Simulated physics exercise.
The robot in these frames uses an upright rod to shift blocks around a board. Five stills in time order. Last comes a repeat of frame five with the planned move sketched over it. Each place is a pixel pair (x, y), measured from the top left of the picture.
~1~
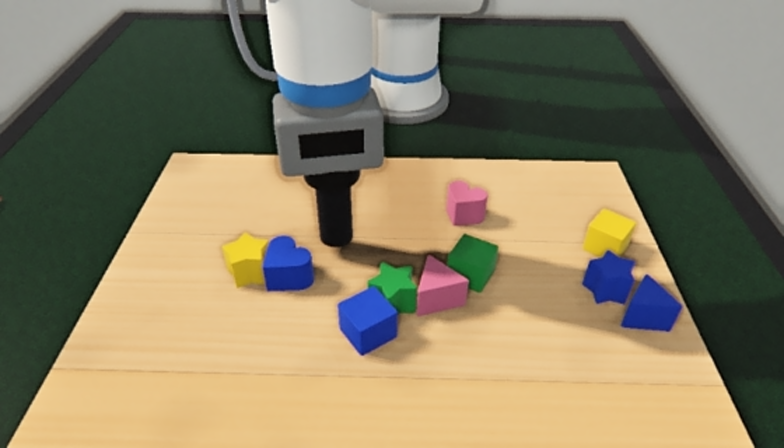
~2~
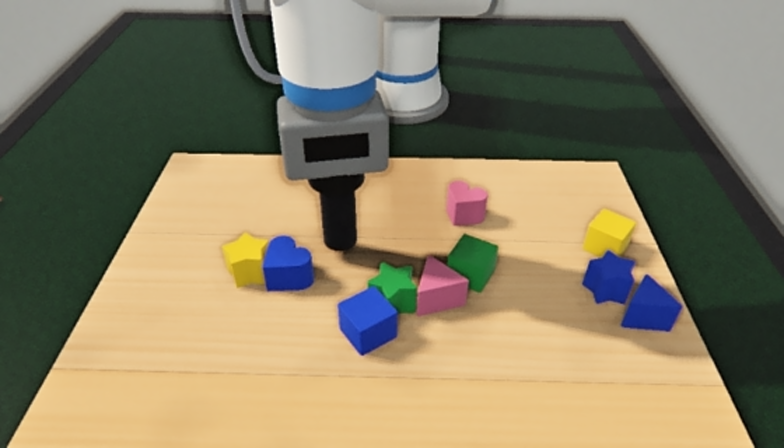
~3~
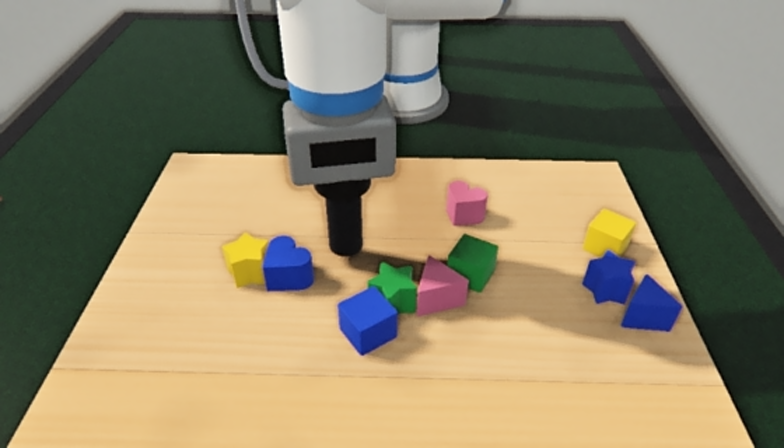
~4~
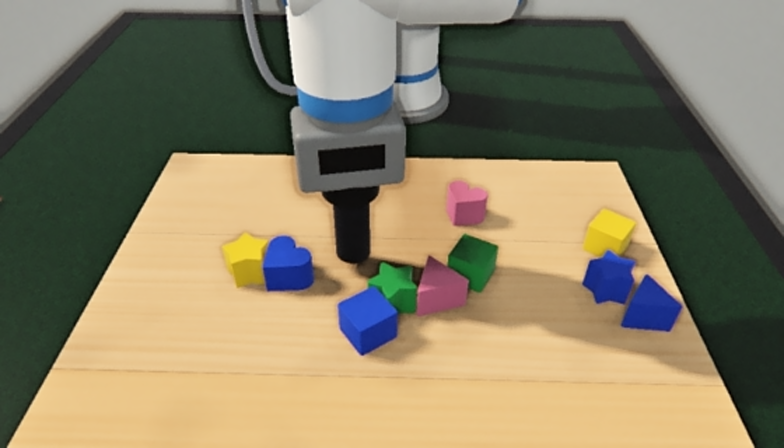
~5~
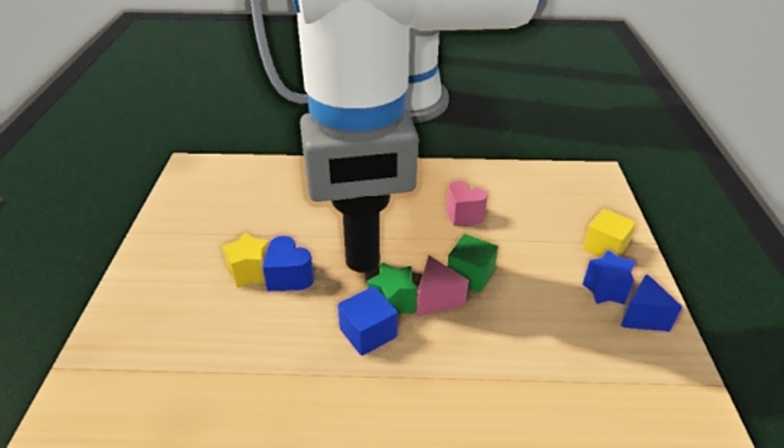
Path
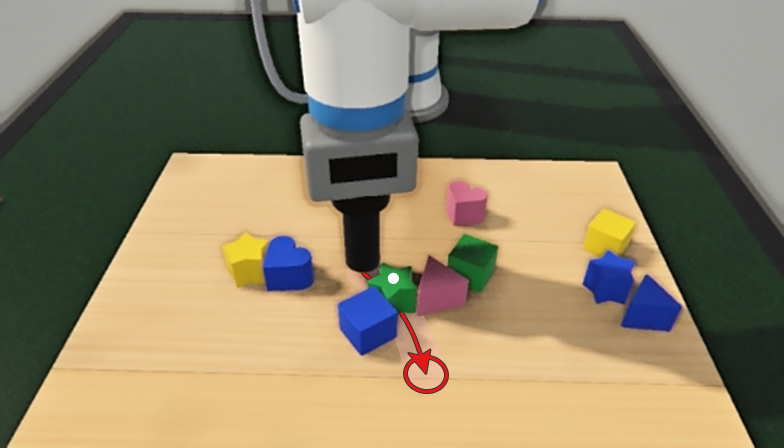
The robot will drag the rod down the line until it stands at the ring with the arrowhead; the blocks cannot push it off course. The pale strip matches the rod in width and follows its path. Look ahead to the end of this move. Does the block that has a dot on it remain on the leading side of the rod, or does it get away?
I'm fairly sure the block that has a dot on it rides along ahead of the rod to the very end.
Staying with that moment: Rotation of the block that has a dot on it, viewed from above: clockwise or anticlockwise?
It rotates clockwise.
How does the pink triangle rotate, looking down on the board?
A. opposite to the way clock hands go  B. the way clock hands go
A
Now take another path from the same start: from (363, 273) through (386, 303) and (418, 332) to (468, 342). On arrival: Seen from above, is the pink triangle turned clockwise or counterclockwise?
Looking down: Anticlockwise.
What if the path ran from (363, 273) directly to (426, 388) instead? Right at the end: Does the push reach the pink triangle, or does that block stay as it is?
Once the rod is done, the pink triangle is in a new spot.
Drawn move, from (363, 273) over (403, 315) to (426, 374); the dot is on the green star-shaped block.
On the path given first. One third of the way, rod (391, 288); green star-shaped block (415, 300), turned 15° clockwise; pink triangle (449, 280), turned 30° anticlockwise.
Two thirds of the way, rod (414, 323); green star-shaped block (437, 336), turned 30° clockwise; pink triangle (450, 281), turned 35° anticlockwise.
At the end, rod (427, 362); blue four-sided block still; green star-shaped block (458, 376), turned 20° clockwise; pink triangle (450, 281), turned 35° anticlockwise.
